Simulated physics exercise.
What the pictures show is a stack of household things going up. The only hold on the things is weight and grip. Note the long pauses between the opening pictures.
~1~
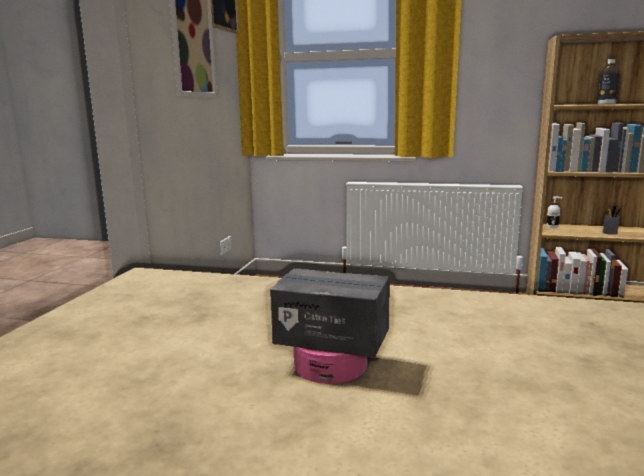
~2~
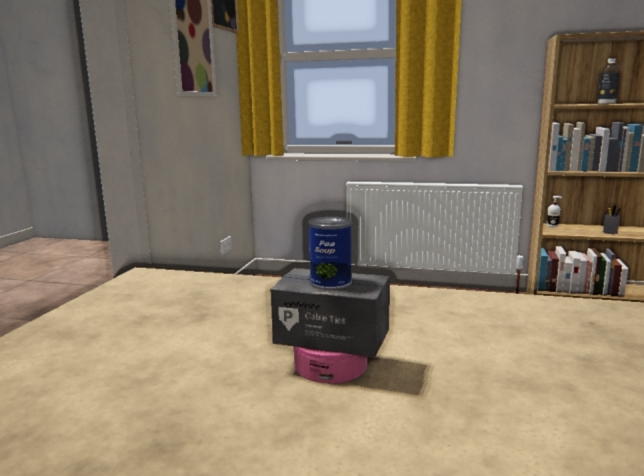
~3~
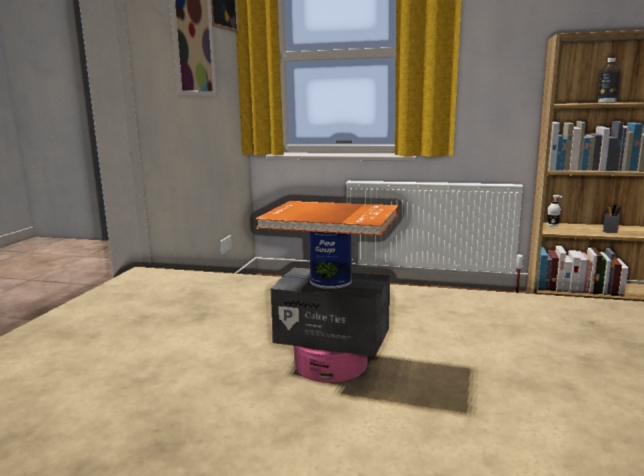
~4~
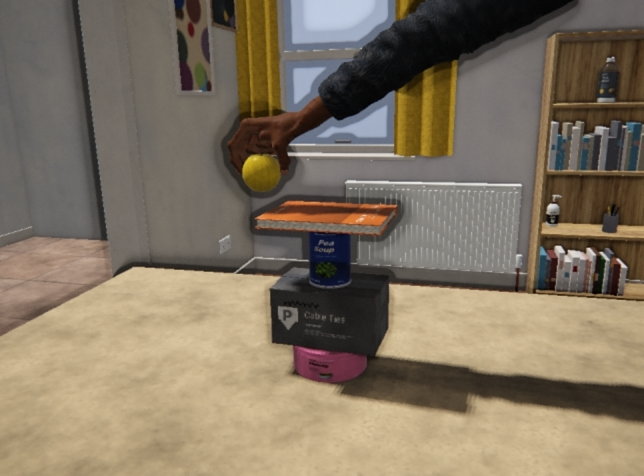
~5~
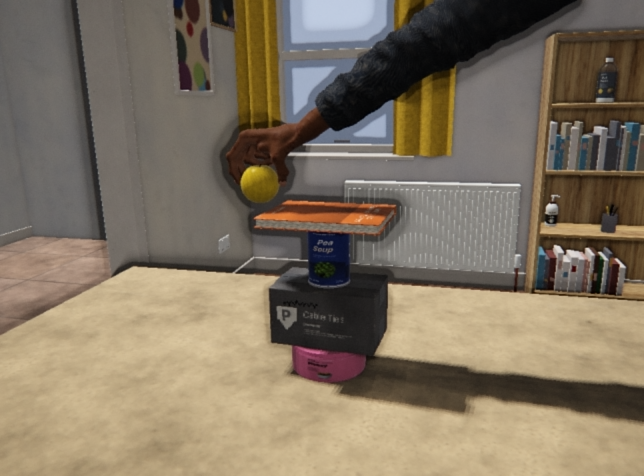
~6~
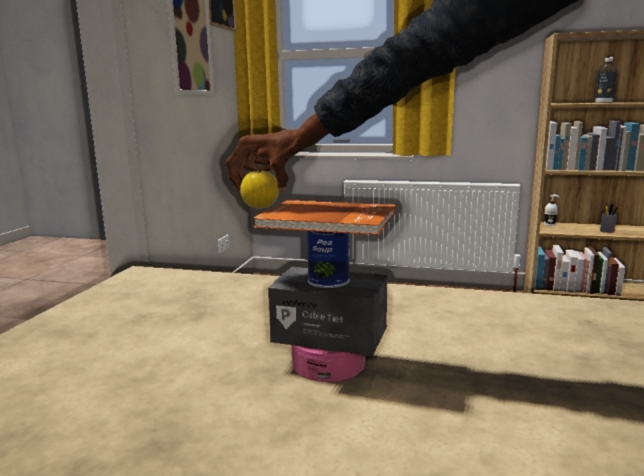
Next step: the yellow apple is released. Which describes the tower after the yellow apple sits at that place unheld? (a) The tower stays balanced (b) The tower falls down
b, the tower falls down.
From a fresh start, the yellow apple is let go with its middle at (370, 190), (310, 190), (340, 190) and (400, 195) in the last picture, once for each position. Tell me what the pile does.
Try one: It stands firm; try two: It stands firm; try three: It stands firm; try four: It topples.
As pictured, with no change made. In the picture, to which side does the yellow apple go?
It heads leftwards.
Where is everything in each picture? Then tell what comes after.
In the first picture, the last thing is not in view yet.
In the second picture, the last thing is not in view yet; grey box (332, 309).
In the third picture, the last thing is not in view yet; blue tin (331, 252).
The fourth picture shows coming down; yellow apple (262, 173); grey box (331, 309).
The fifth picture shows coming down; yellow apple (260, 184); blue tin (329, 251).
The sixth picture shows set down, still held; yellow apple (260, 190); grey box (330, 308).
Then, 0.30 s after the last picture, yellow apple now fallen.
Then, 0.40 s after the last picture, things are still on the move.
Then, 0.50 s after the last picture, as before.
At rest, fallen, yellow apple; the other 4 in place. Seen from the same camera at the end, yellow apple near (230, 338). The pile loses its balance.
